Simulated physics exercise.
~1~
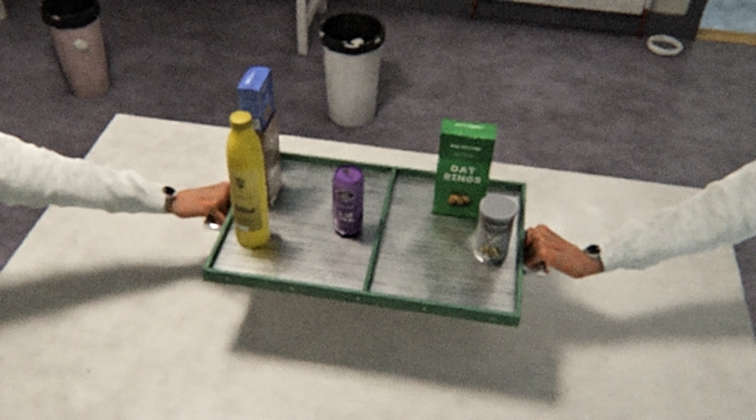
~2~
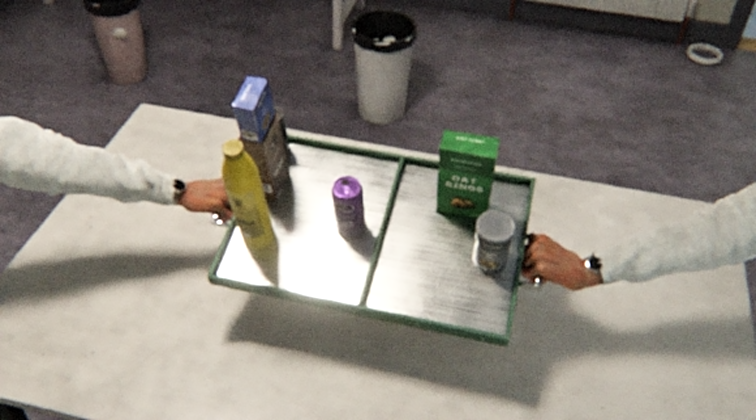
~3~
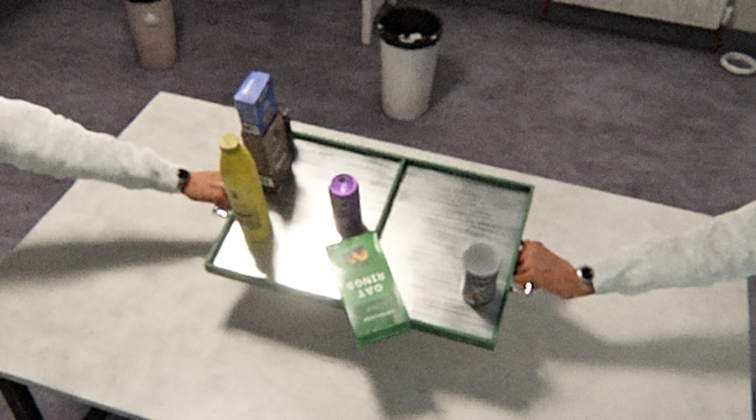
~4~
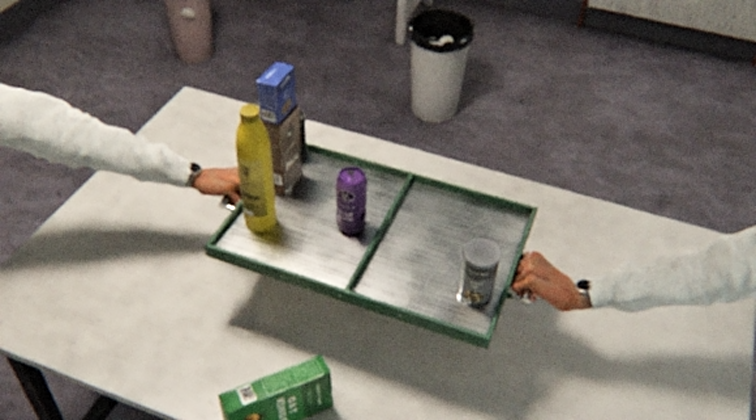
A green-rimmed tray, divided by a cross bar, is held by two hands in white sleeves above a pale table, seen from above in a room with bins behind. On its left stand a yellow bottle and a blue carton, with a purple can near the middle and a green packet and grey tin on the right. The tray tips its near edge down, and the packet topples and slides toward the viewer while the tin shifts nearer the edge. The packet drops off as the tray levels, ending on its side on the table, while everything else stays upright aboard.
